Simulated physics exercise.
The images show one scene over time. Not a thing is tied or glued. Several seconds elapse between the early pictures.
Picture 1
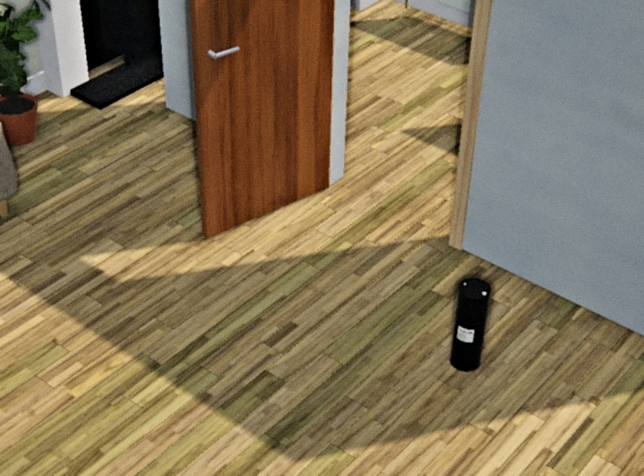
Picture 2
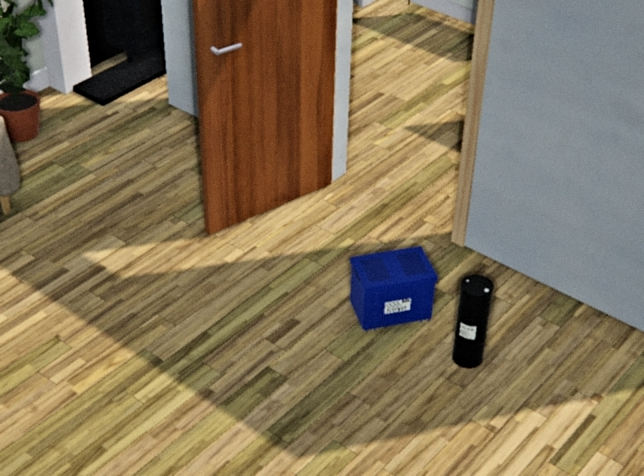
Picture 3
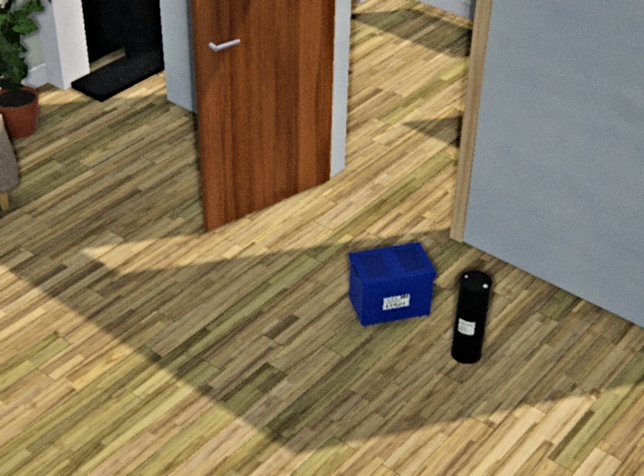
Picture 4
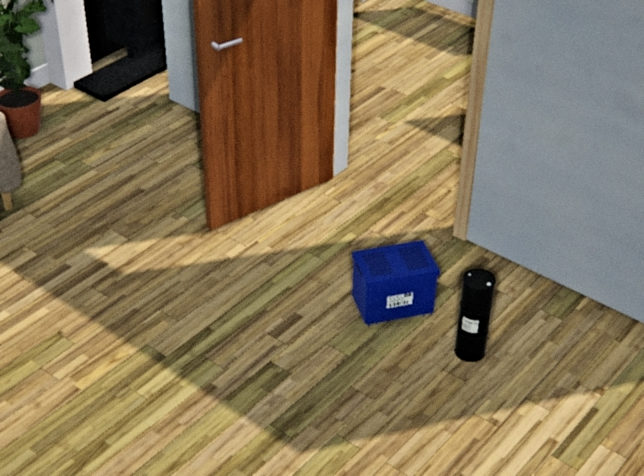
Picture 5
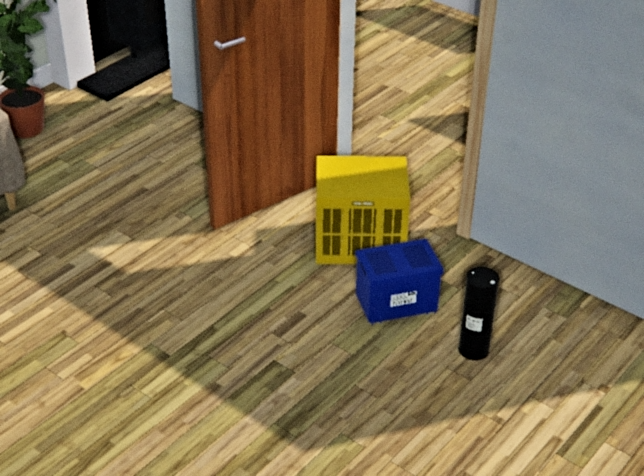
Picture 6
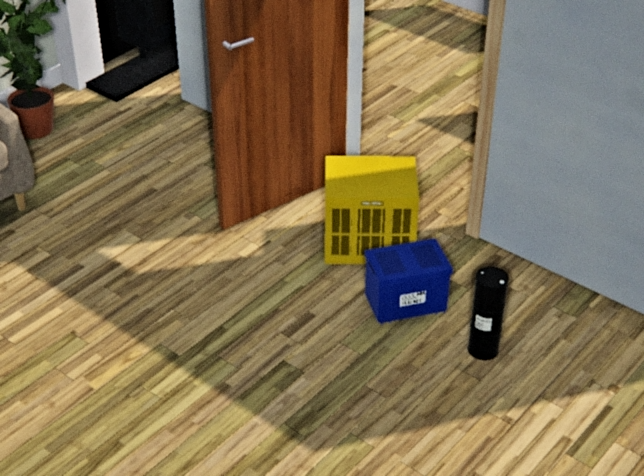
Wooden door standing open and still as a blue tote appears beside a black canister, then a yellow chest behind them.
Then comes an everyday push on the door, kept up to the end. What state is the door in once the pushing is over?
The door is left open.
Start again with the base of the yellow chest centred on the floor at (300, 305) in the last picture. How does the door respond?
Then it shuts.
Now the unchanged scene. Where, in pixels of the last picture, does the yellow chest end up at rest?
At about (389, 213).
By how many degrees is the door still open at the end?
It comes to about 55°.
Then, 0.40 s after the last picture, open by 93°.
Then, 0.70 s after the last picture, open by 73°.
Then, 0.90 s after the last picture, open by 62°; yellow chest slid a little near (376, 212).
Then, 1.10 s after the last picture, open by 56°; yellow chest slid a little near (385, 213).
At rest, open by 53°; all 3 in place. Seen from the same camera at the end, yellow chest near (389, 213).
